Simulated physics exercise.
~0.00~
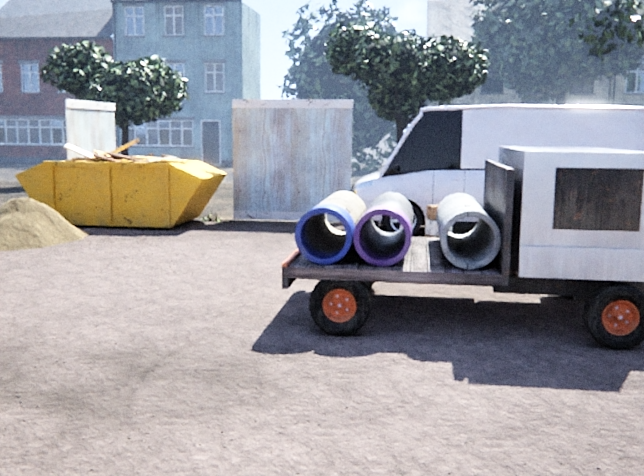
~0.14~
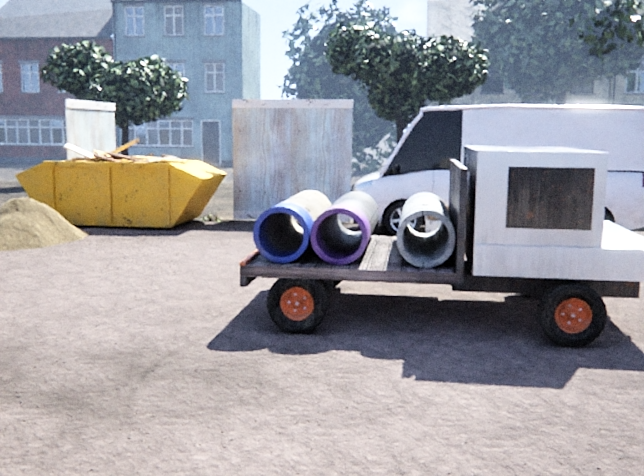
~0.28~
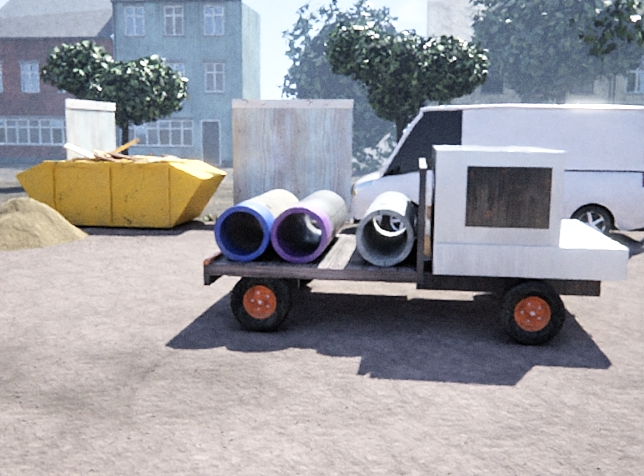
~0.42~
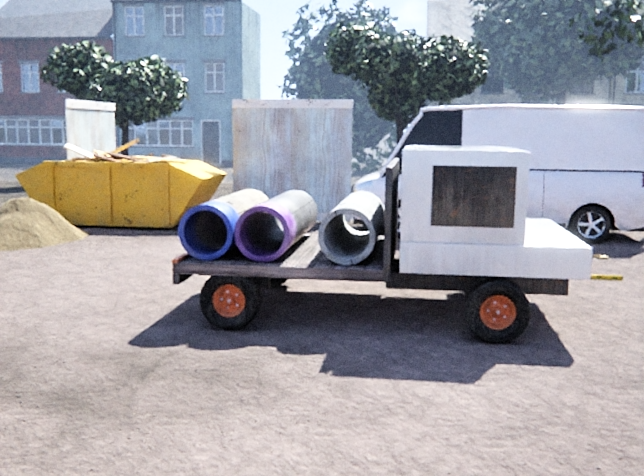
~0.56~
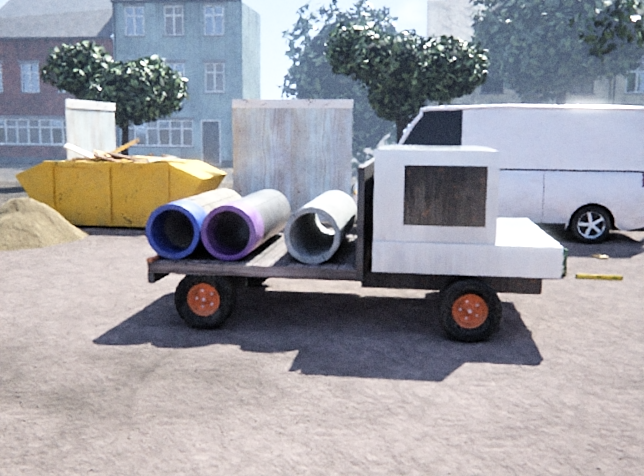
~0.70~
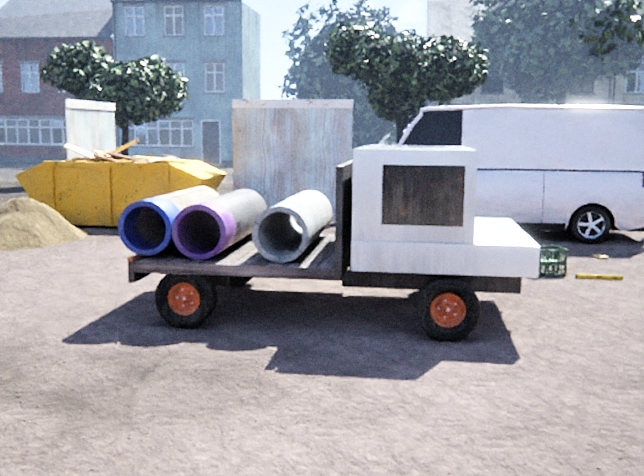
In a yard, a flatbed truck reversing left and slowing, its blue, purple and grey pipes then rolling slightly leftward across the bed.
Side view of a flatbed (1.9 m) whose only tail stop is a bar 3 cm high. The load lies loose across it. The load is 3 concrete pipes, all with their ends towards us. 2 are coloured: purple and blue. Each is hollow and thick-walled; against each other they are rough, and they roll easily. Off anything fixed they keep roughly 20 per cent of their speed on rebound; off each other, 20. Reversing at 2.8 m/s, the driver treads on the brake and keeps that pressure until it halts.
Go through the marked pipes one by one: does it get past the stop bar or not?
As for purple, it falls off the back. Blue falls off the back.
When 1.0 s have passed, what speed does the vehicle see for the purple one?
Its speed is roughly 0.9 m/s.
By 1.0 s, purple is on the bed, 35 cm from the bar, rolling towards it; blue is going over the tail; 1 of 3 is off.
By 1.3 s, purple is on the bed, 5 cm from the bar, rolling towards it; blue is off the end; 1 of 3 is off.
By 1.6 s, purple is going over the tail; blue is off the end; 2 of 3 are off.
Finally (2.7 s), purple is over the tail and down; blue is off the end; 3 of 3 are off.
